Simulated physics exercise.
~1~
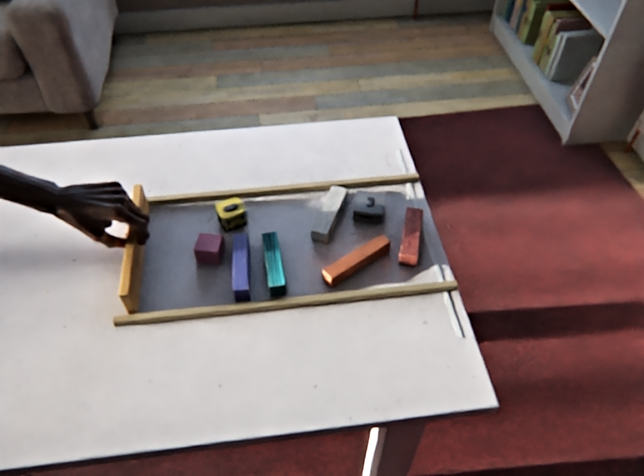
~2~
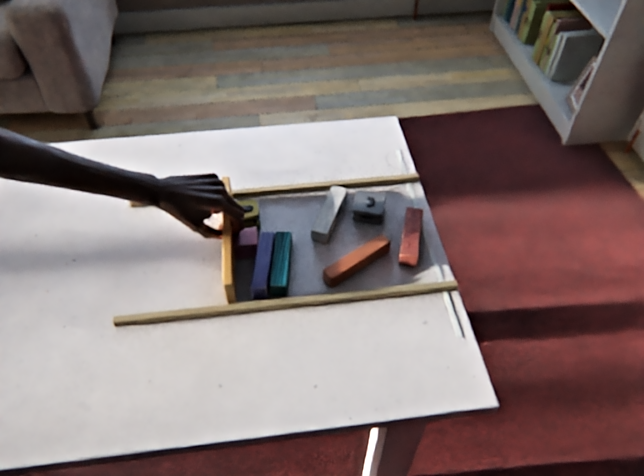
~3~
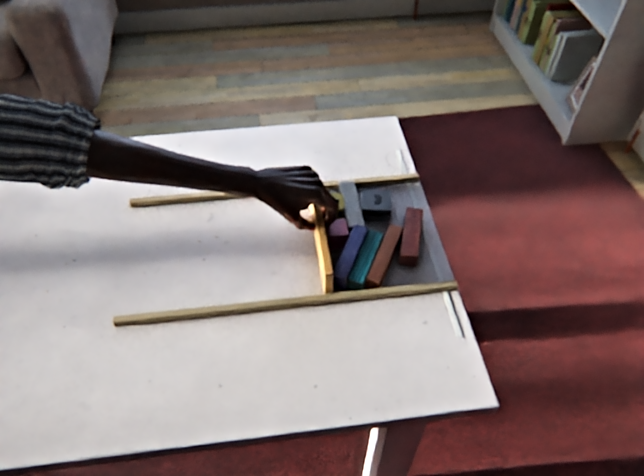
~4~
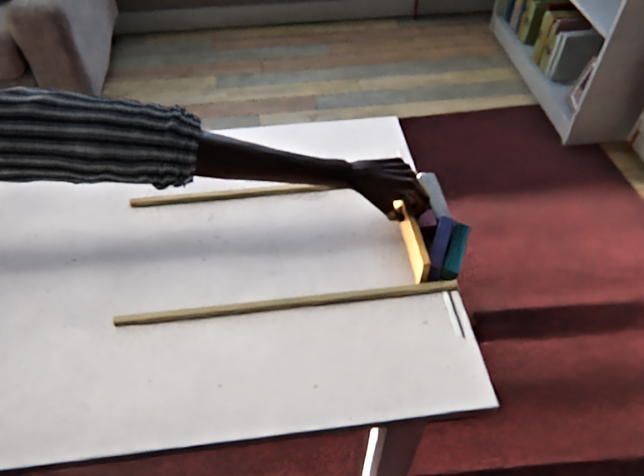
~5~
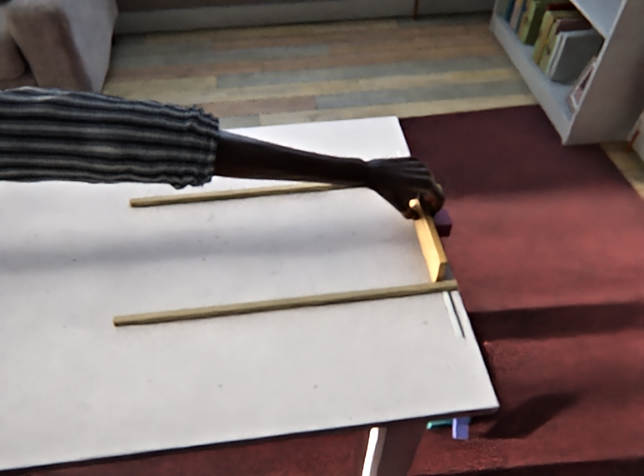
A dark-skinned hand pushes an upright wooden board rightward across a white table, seen from above at an angle, with red carpet beyond the edge and a bookshelf behind. Between two wooden rails lie yellow, pink, blue and turquoise pieces near the board, with white, grey, orange and red ones farther right. The board gathers the nearer pieces first, then crowds them all together toward the edge. As the striped sleeve stretches across, several pieces go over the end. Finally the board stands at the edge, most pieces gone from the tabletop, with blue and turquoise ones below.
